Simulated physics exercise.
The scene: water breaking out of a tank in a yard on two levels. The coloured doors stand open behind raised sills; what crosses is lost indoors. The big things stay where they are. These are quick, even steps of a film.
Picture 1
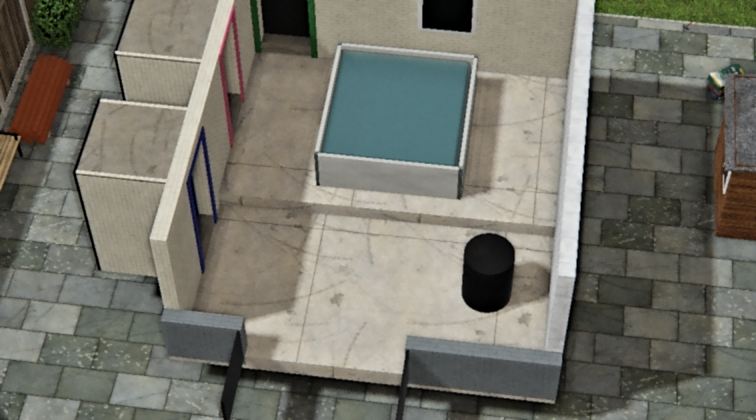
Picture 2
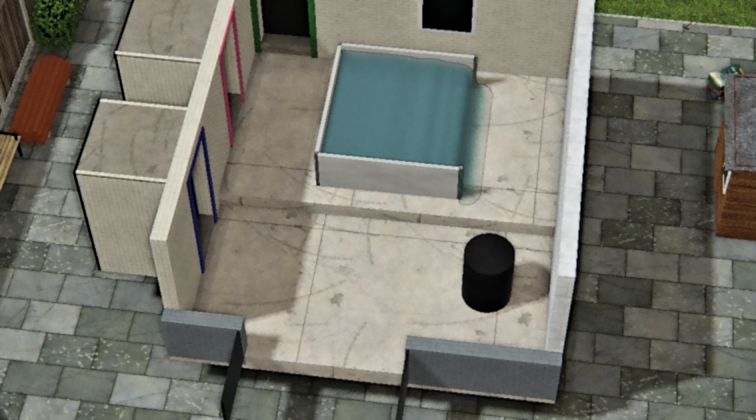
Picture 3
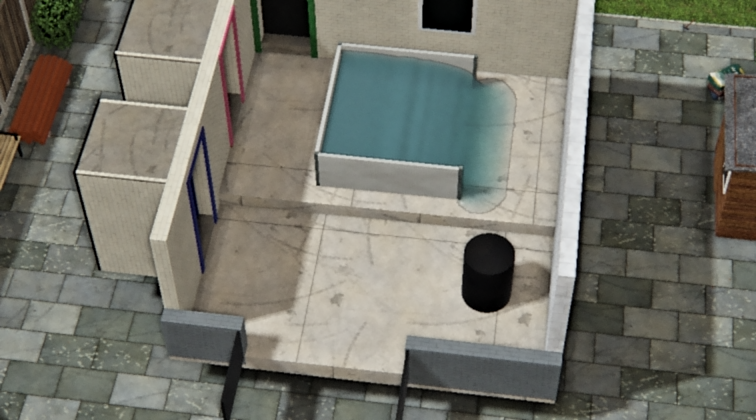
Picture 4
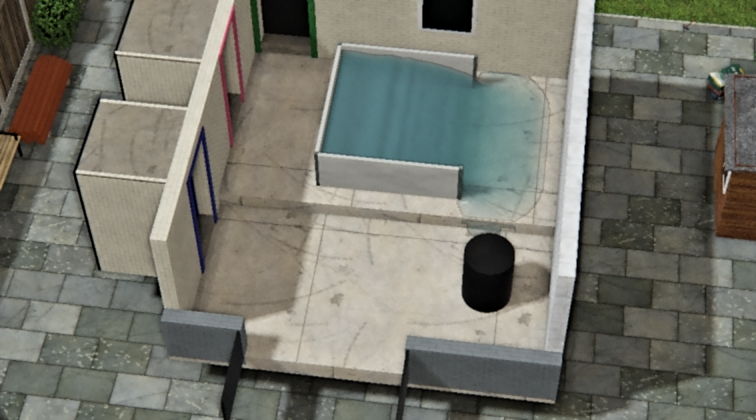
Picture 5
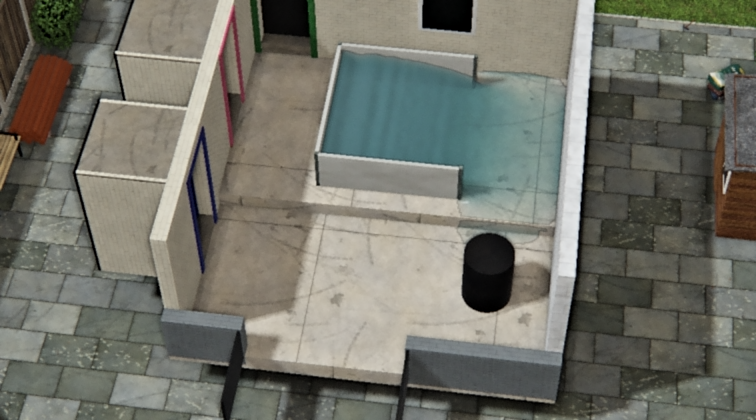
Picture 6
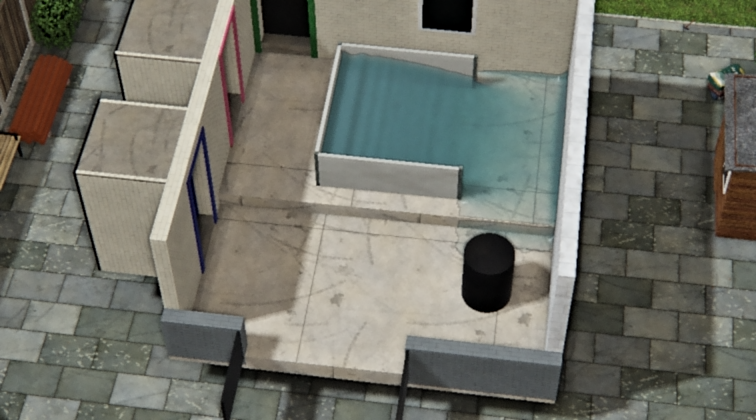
The clip opens on still water filling a rectangular tank in a walled yard, with a black cylinder standing in front. The tank's right side disappears and water pours out to the right, fanning over the pale floor, then reaches the right wall and spreads toward the viewer along it.
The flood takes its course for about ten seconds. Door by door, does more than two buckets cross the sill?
In the end: The green door admits no more than that; the pink door admits no more than that; the blue door admits no more than that.
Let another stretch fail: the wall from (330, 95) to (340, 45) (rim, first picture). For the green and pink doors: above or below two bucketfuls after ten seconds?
One by one: The green one passes that mark; the pink one passes that mark.
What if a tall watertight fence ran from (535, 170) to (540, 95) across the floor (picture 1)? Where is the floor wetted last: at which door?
Last comes the door marked blue.
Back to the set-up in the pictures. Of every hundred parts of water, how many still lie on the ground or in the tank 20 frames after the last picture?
Near 100 in a hundred.
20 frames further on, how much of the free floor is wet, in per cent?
Near 65 in a hundred.
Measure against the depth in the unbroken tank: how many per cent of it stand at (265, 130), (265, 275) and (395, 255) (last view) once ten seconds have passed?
In that order: 4, 16 and 20 per cent.
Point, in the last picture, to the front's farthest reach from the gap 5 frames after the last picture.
Near (546, 336).
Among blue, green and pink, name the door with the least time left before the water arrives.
First comes the green one.
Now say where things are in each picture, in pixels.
The first frame shows still water in the water tank at (398, 107).
In the second frame, water pours out at (465, 133) and has run to (462, 202).
In the third frame, water pours out at (465, 134) and has run to (487, 208).
In the fourth frame, water pours out at (465, 135) and has run to a hidden place.
In the fifth frame, the front is at (541, 224), out from the gap at (465, 135).
In the sixth frame, the front is at (553, 245), out from the gap at (465, 135).
A moment on, water covers 25 % of the floor; the green door not reached, the pink door not reached, the blue door not reached.
Next, water covers 30 % of the floor; the green door not reached, the pink door not reached, the blue door not reached.
Then, water covers 65 % of the floor; the green door wet at the sill, nothing in, the pink door not reached, the blue door not reached.
Later, water covers 95 % of the floor; the green door under two buckets in, the pink door wet at the sill, nothing in, the blue door wet at the sill, nothing in.
In the end, water covers 95 % of the floor; the green door under two buckets in, the pink door wet at the sill, nothing in, the blue door wet at the sill, nothing in.
